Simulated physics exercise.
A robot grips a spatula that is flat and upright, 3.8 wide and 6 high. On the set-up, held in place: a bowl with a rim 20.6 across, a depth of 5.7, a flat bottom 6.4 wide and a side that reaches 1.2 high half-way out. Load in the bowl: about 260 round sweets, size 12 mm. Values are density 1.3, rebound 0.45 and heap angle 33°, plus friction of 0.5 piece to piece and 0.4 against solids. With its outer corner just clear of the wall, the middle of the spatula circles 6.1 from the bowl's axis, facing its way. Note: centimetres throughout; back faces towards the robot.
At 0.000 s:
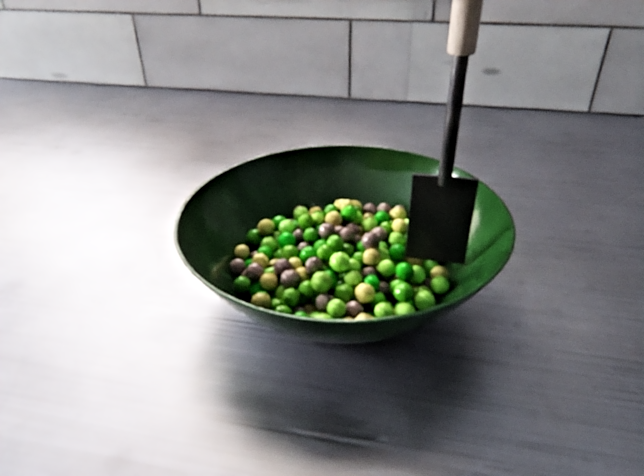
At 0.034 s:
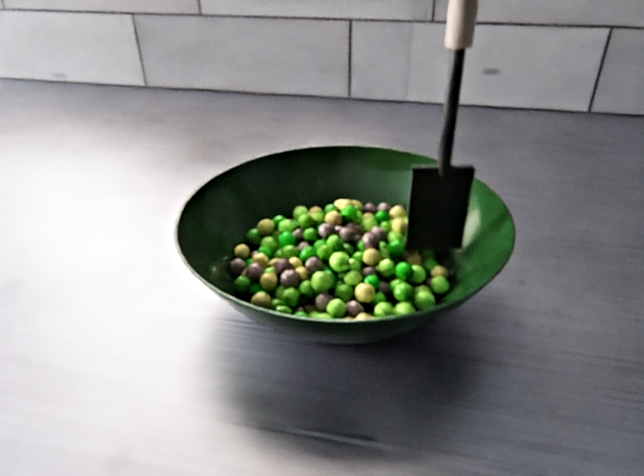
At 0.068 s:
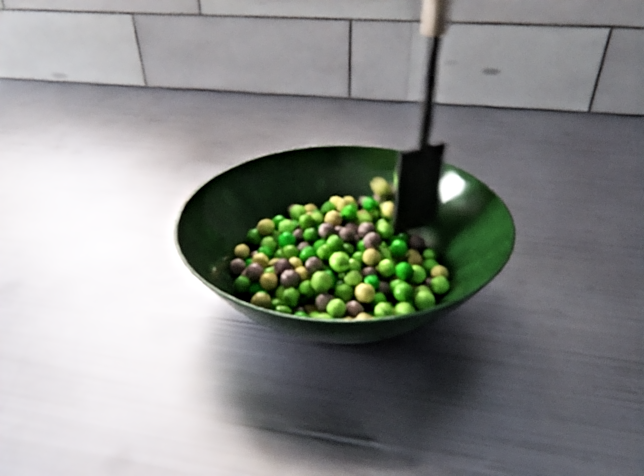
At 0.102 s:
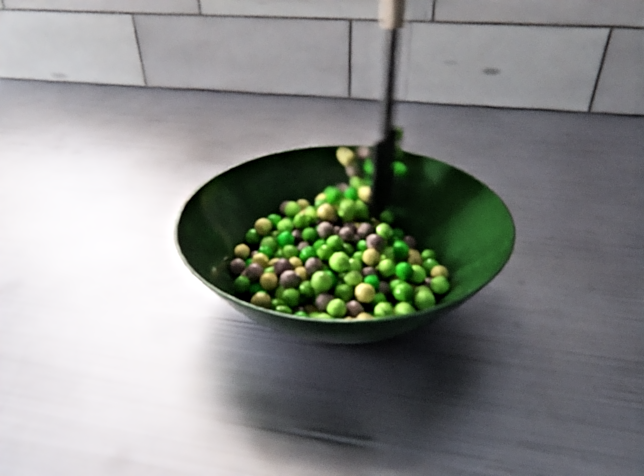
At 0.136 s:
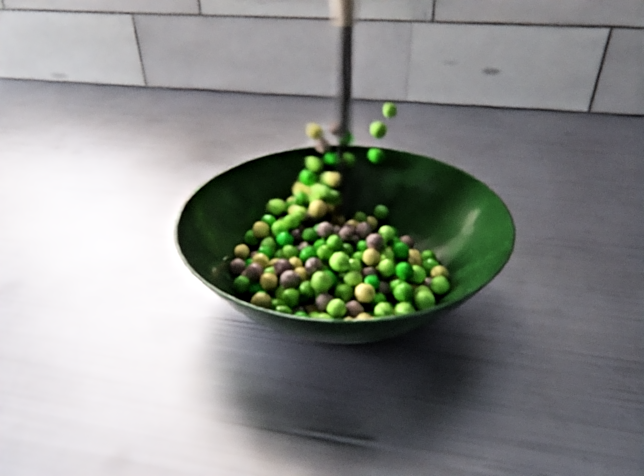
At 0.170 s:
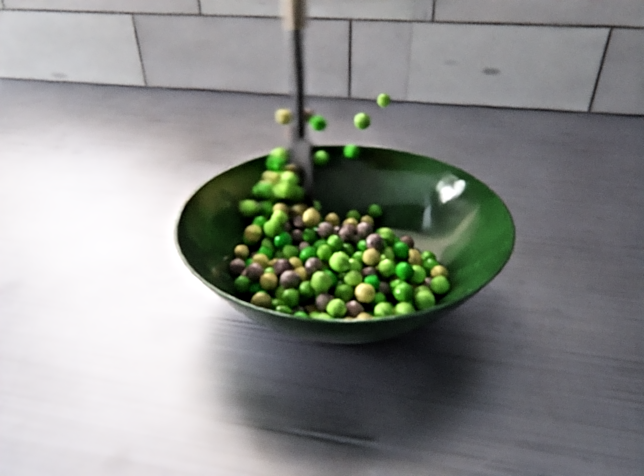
Green bowl of small green, tan and purple balls on a grey surface, a dark spatula sweeping leftward, tossing some upward.
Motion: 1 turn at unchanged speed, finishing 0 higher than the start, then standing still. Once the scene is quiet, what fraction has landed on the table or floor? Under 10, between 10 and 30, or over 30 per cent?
Between 10 and 30 per cent.
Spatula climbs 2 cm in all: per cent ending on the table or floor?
I'd put it at about 5 per cent.
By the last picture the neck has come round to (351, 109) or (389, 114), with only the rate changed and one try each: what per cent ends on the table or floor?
Roughly 10 and 0 percent, in that order.
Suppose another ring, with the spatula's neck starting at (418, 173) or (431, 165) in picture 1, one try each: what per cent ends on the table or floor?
Close to 20 per cent for the first and close to 25 per cent for the second.
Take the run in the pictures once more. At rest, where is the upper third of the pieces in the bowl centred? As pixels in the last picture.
Looks like roughly (360, 255) to me.
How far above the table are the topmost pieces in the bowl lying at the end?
The top sits some 4.0 cm up.
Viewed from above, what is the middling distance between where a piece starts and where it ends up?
Level distance: About 1 cm.
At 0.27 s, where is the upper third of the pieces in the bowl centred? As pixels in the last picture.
Look near (281, 269) for its middle.
After 0.27 s, 215° round, highest piece 9 above the table; 243 in the bowl, 4 on the table or floor, 9 in flight or on the tool.
After 0.37 s, 300° round, highest piece 9 above the table; 226 in the bowl, 12 on the table or floor, 18 in flight or on the tool.
After 0.62 s, 0° round, highest piece 5 above the table; 209 in the bowl, 46 on the table or floor, 1 in flight or on the tool.
After 1.32 s, 0° round, highest piece 4 above the table; 209 in the bowl, 47 on the table or floor.
In the end, 209 in the bowl, 47 on the table or floor. That is 18 % on the table or floor.
